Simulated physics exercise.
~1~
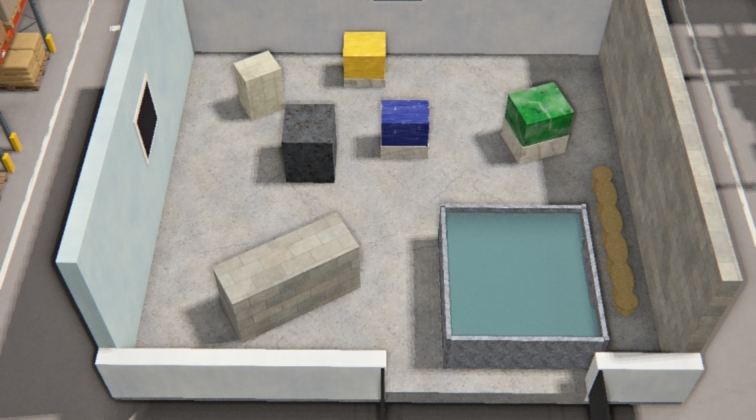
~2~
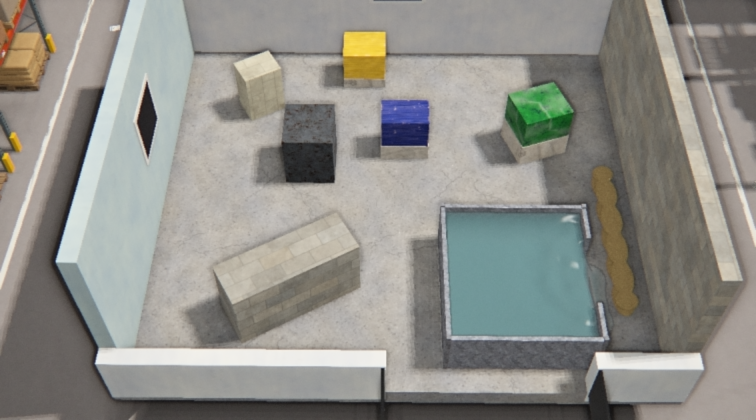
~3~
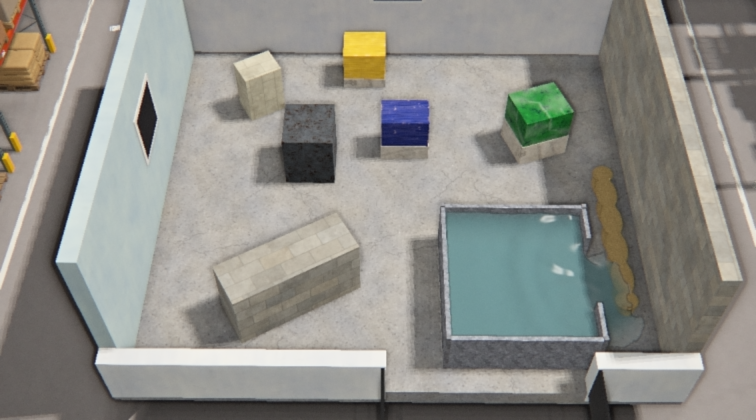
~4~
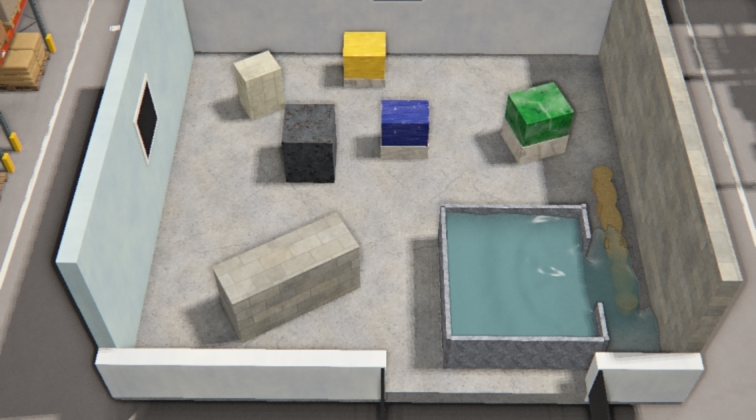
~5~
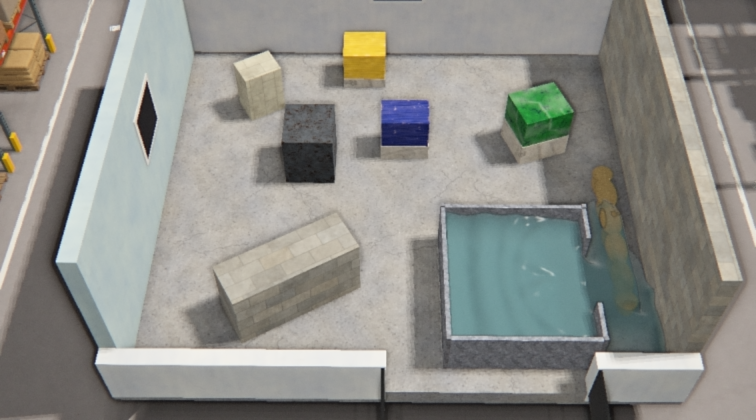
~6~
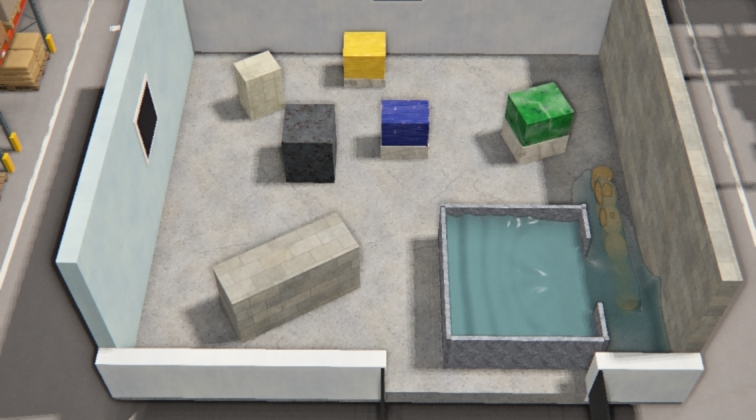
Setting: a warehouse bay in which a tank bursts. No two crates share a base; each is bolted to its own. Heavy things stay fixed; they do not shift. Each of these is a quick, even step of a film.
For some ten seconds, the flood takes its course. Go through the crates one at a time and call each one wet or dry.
The yellow crate is dry. The green crate is dry. The blue crate is dry.
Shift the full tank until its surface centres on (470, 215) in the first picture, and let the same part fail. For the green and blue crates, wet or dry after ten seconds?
Green crate: Untouched; blue crate: Untouched.
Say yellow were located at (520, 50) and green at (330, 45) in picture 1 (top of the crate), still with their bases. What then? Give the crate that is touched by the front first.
First: The yellow-painted one.
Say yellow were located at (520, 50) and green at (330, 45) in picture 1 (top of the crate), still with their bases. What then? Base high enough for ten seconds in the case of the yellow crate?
Well, the yellow one goes wet in the end.
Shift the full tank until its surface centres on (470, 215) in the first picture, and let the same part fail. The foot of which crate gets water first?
It is the one in green.
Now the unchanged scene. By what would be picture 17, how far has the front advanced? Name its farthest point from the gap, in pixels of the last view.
Close to (571, 55), I think.
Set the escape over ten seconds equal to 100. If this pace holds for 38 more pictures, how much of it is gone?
I get 75 percent.
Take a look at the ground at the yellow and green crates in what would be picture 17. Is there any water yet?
For the yellow crate, it has not; for the green crate, it has.
A moment on, water covers 15 % of the floor; the yellow crate not reached, the green crate water round its plinth, the blue crate not reached.
Next, water covers 20 % of the floor; the yellow crate not reached, the green crate water round its plinth, the blue crate not reached.
Then, water covers 35 % of the floor; the yellow crate not reached, the green crate water round its plinth, the blue crate water round its plinth.
Later, water covers 60 % of the floor; the yellow crate water round its plinth, the green crate water round its plinth, the blue crate water round its plinth.
In the end, water covers 90 % of the floor; the yellow crate stayed above the water, the green crate stayed above the water, the blue crate stayed above the water.
